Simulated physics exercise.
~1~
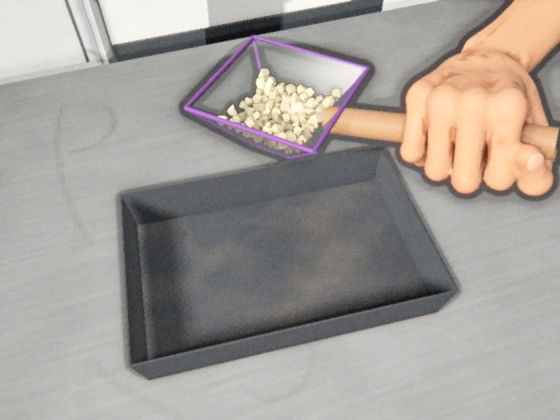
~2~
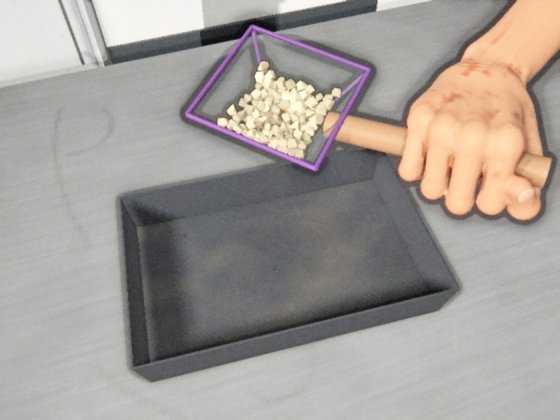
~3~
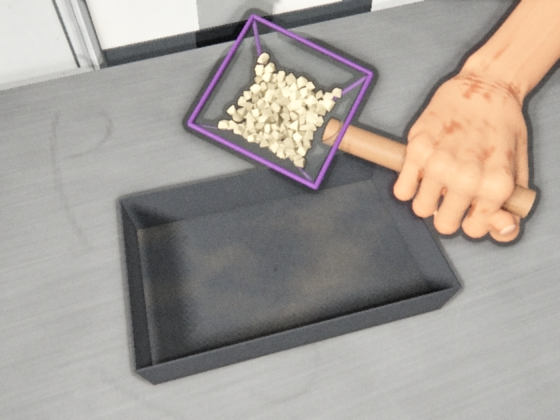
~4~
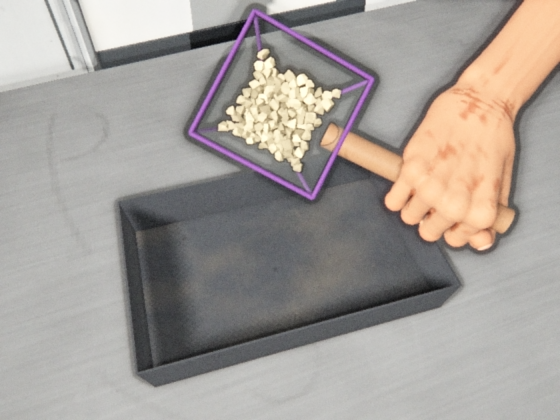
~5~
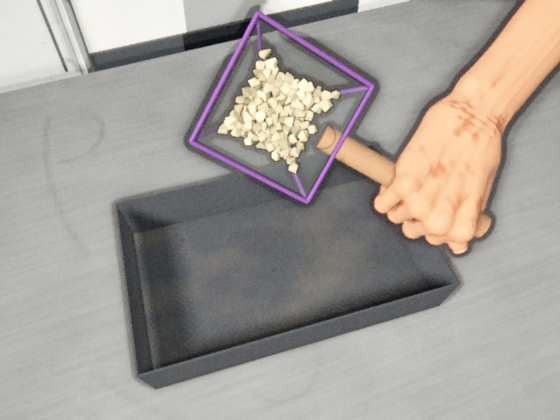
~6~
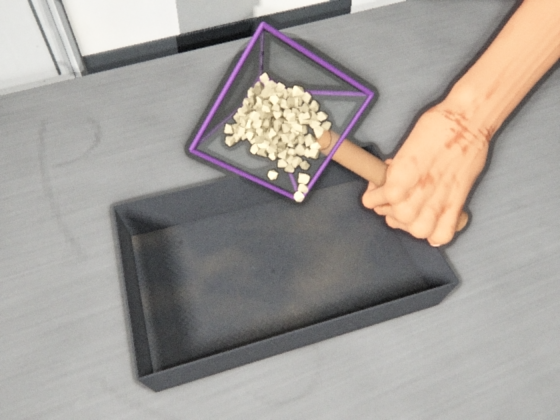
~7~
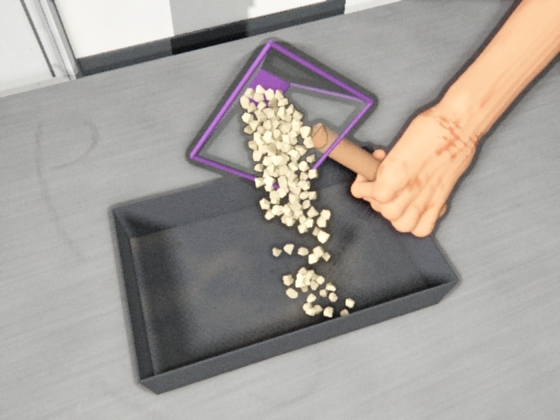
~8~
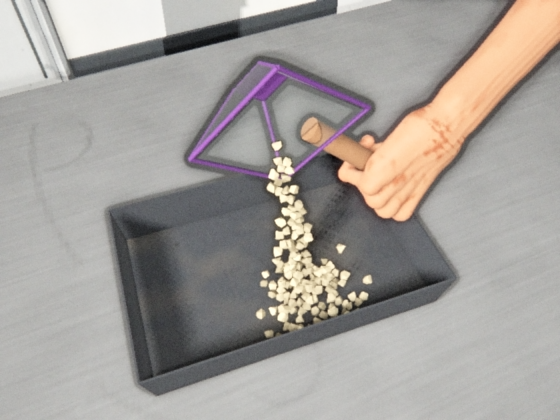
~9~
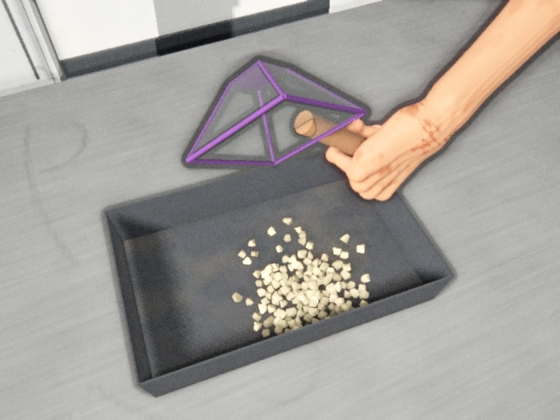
On a grey tabletop, a hand gripping a wooden handle steadily tipped a clear, purple-edged scoop of pale pellets over a dark rectangular tray until they slid out in a stream, leaving the scoop empty and the pellets in a loose heap inside the tray.
